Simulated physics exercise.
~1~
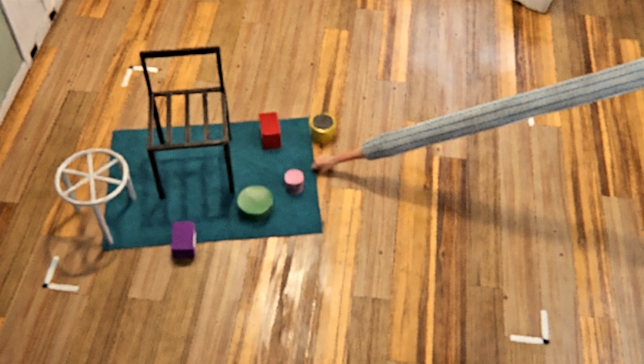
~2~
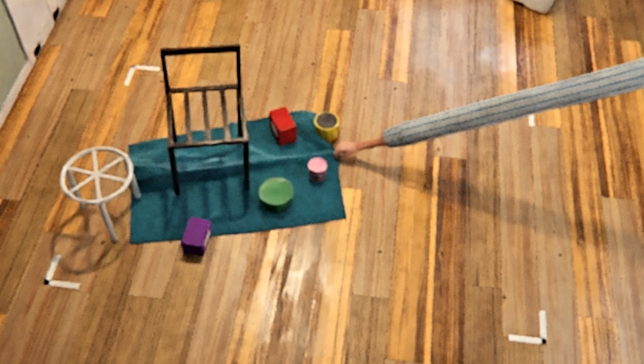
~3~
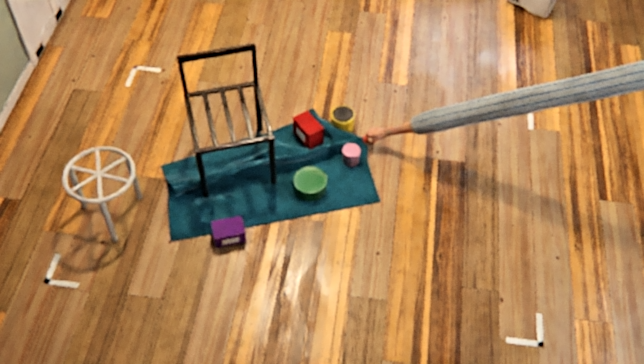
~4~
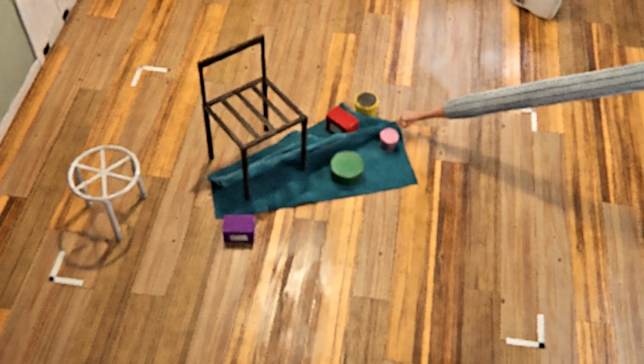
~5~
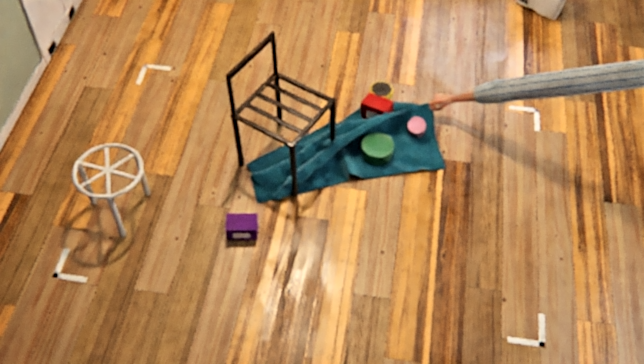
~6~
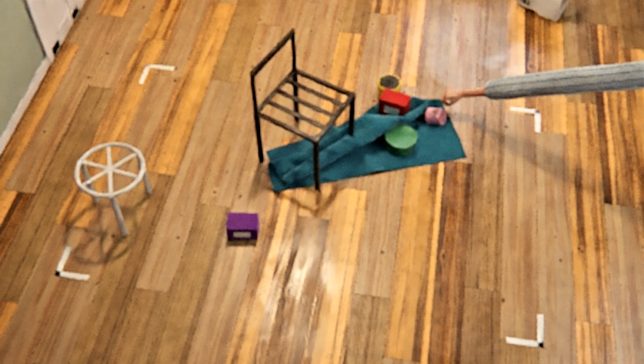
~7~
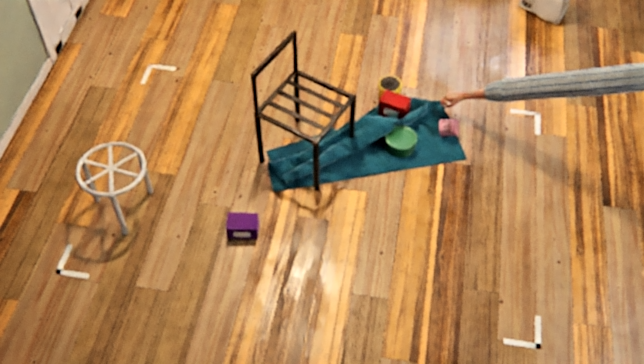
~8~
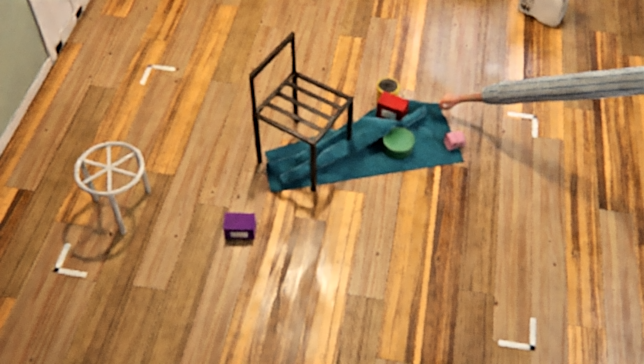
On a striped wooden living-room floor with white tape corners, seen from above, a thin teal rug holds a black chair, a red box, a yellow pot, a pink bin and a green bucket. A white stool and a purple box sit at its left and lower edges. A grey-sleeved arm reaches in from the right and pulls the rug by its corner far to the right. The stool stays behind, the purple box moves a little before being left on bare floor, and the chair turns as the rug creases. Finally the pink bin tips onto its side and rolls slightly, resting near the rug's right edge.
